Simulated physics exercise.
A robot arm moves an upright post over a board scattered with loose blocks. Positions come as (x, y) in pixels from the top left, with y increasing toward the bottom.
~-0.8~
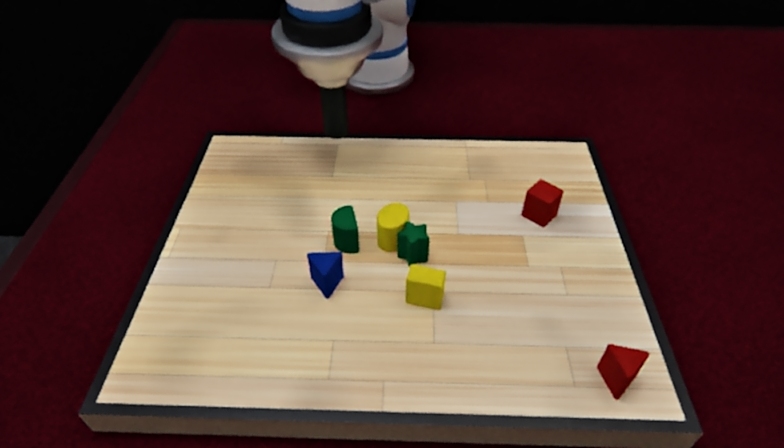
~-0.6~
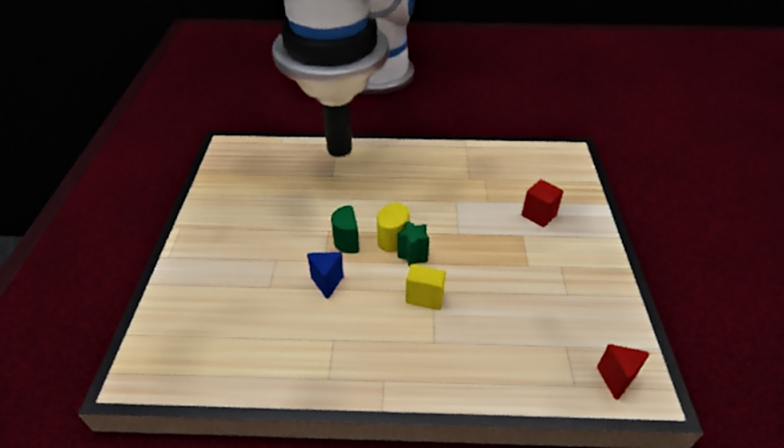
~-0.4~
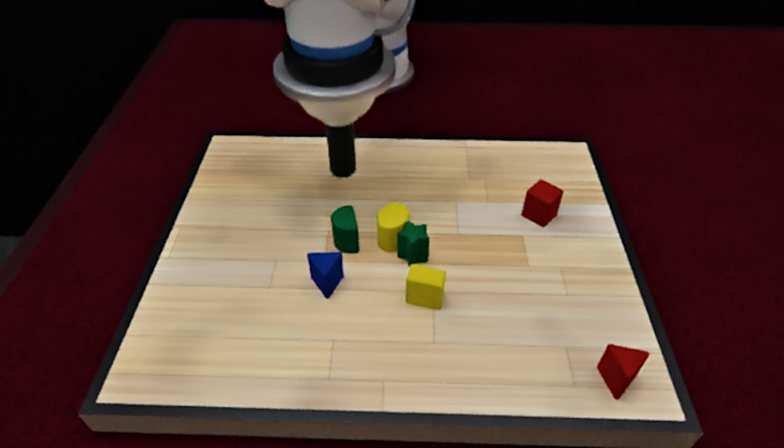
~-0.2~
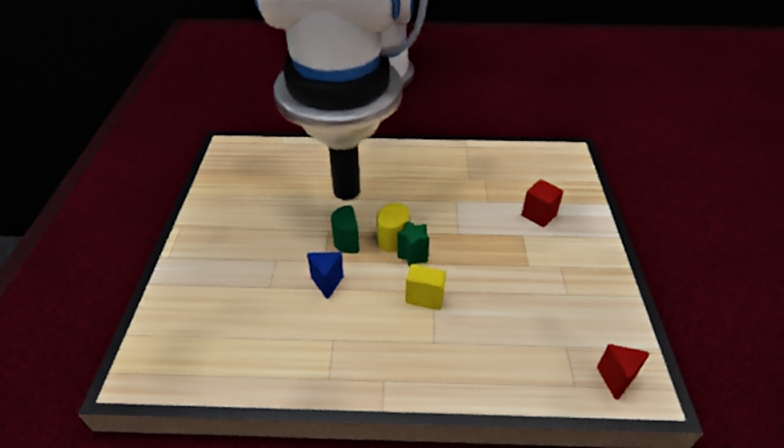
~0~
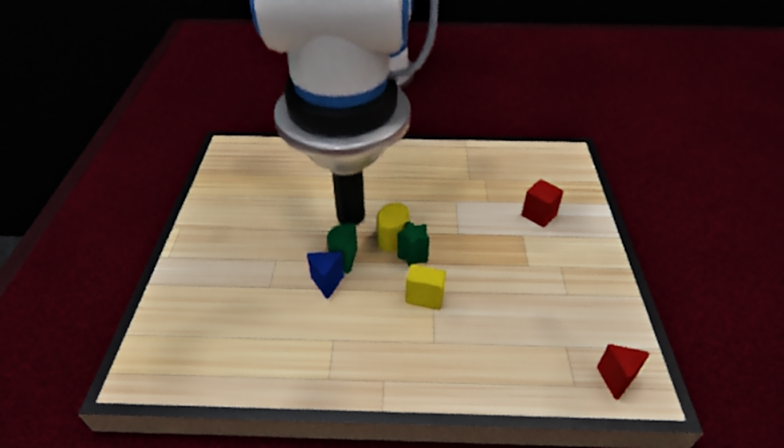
On a pale wooden board set on a dark red surface, colored blocks lie scattered as a robot arm holds a dark upright post at the far edge. The post moves steadily toward the viewer over the board, then pushes the green half-round block a short way nearer, up beside the blue triangular block.
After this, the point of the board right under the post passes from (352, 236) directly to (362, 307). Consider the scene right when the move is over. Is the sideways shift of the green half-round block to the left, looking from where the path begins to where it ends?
No, I don't think so.
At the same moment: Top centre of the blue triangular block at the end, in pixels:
I'd expect the centre of its top face to be at (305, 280).
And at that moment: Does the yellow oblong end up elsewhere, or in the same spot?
Still in place.
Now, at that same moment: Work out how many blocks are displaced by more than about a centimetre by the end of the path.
Moved: Exactly two.
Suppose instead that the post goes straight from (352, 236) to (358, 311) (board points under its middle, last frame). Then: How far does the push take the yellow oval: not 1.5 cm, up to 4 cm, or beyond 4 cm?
Travel: Within 1.5 cm.
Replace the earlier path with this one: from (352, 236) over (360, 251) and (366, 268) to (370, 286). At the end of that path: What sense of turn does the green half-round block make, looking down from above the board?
From overhead, clockwise.
The first path, step by step. Halfway along, post (357, 252); blue triangular block (311, 276), turned 80° clockwise; green half-round block (339, 269), turned 25° clockwise.
At the end, post (361, 289); blue triangular block (305, 280), turned 110° clockwise; green half-round block (330, 296), turned 95° clockwise; yellow oval in place; yellow oblong in place.
